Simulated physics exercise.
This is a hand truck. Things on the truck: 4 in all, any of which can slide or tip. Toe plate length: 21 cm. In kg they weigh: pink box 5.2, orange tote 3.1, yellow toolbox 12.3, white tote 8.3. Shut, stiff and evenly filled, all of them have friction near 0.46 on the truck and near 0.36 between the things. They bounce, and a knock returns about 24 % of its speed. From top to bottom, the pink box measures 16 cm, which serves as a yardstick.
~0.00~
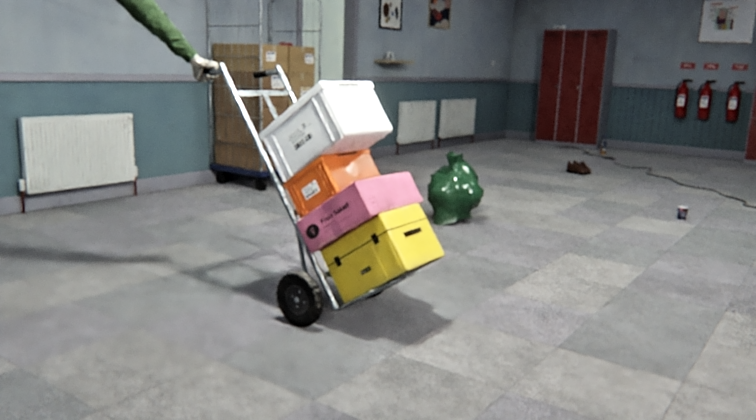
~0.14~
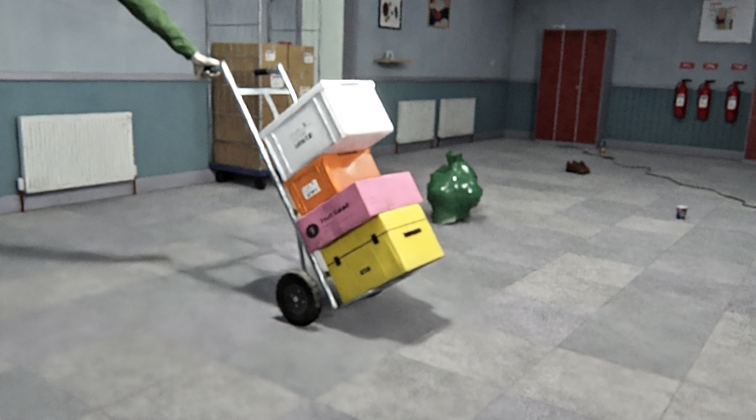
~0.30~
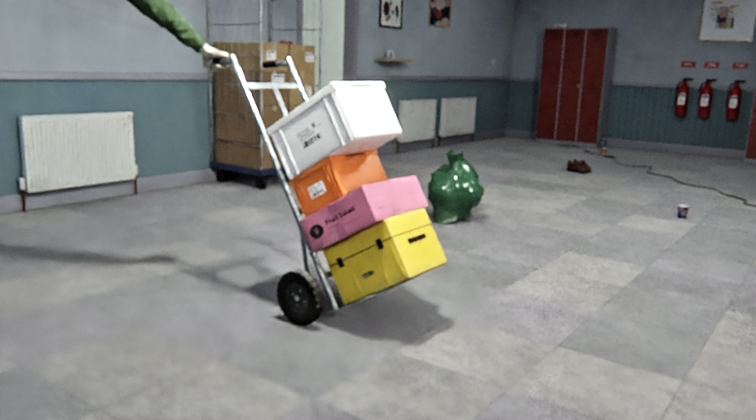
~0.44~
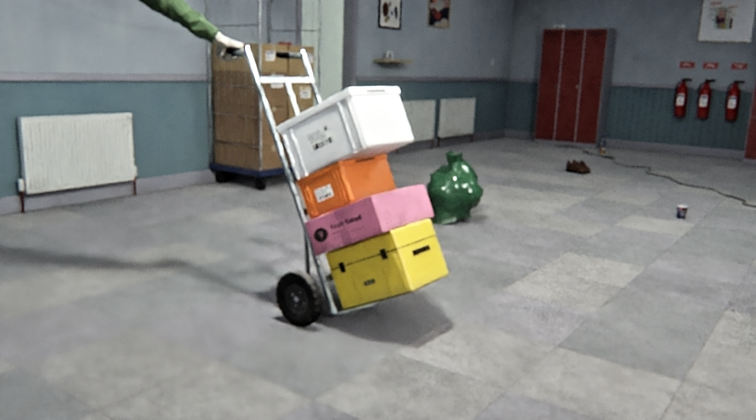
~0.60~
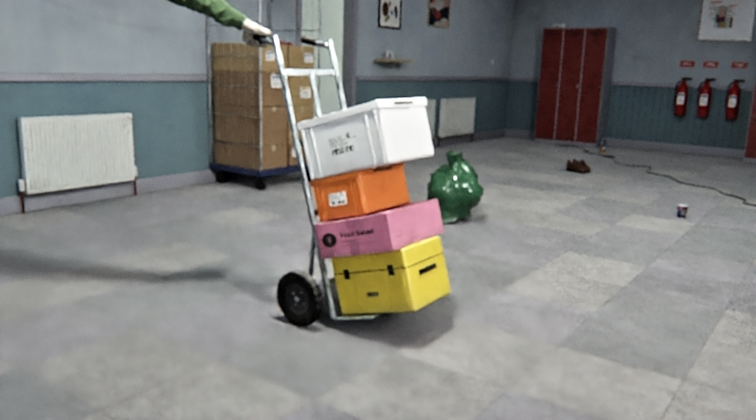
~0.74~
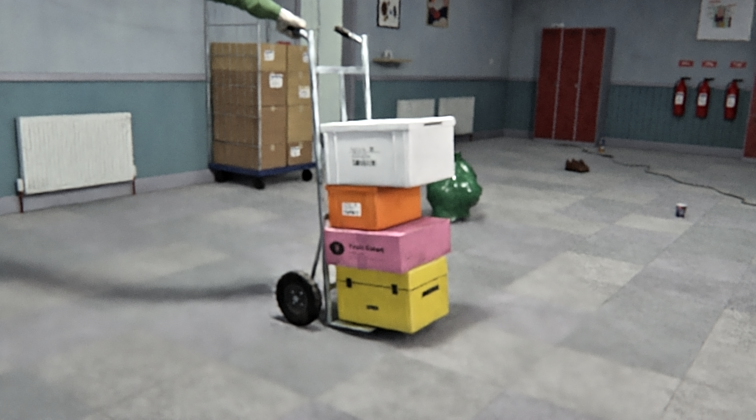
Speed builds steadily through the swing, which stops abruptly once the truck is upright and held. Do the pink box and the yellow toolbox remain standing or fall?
In order: The pink box keeps its balance; the yellow toolbox keeps its balance.
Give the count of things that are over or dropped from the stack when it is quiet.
Total: 2.
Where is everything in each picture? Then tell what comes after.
In the first frame, 35° short of upright; pink box (361, 212); yellow toolbox (382, 253).
In the second frame, 34° short of upright; orange tote (335, 183); white tote (327, 132).
In the third frame, 31° short of upright; orange tote (341, 184); white tote (335, 131).
In the fourth frame, 26° short of upright; orange tote (348, 187); white tote (347, 134).
In the fifth frame, 16° short of upright; orange tote (362, 192); white tote (367, 139).
In the sixth frame, 6° short of upright; pink box (389, 241); yellow toolbox (392, 288).
Around 1.24 s, truck upright; white tote now dropped from the stack; pink box tipped 4° against what carries it near (403, 252); yellow toolbox tipped 4° against what carries it near (394, 296).
Around 1.64 s, truck upright; pink box tipped 4° against what carries it near (403, 252); yellow toolbox tipped 4° against what carries it near (394, 296); orange tote upside down.
Finally (2.6 s), dropped from the stack and tipped over, orange tote and white tote; the other 2 still in place (within 10 cm). Final places as that camera would see them, pink box near (403, 252), yellow toolbox near (394, 296).
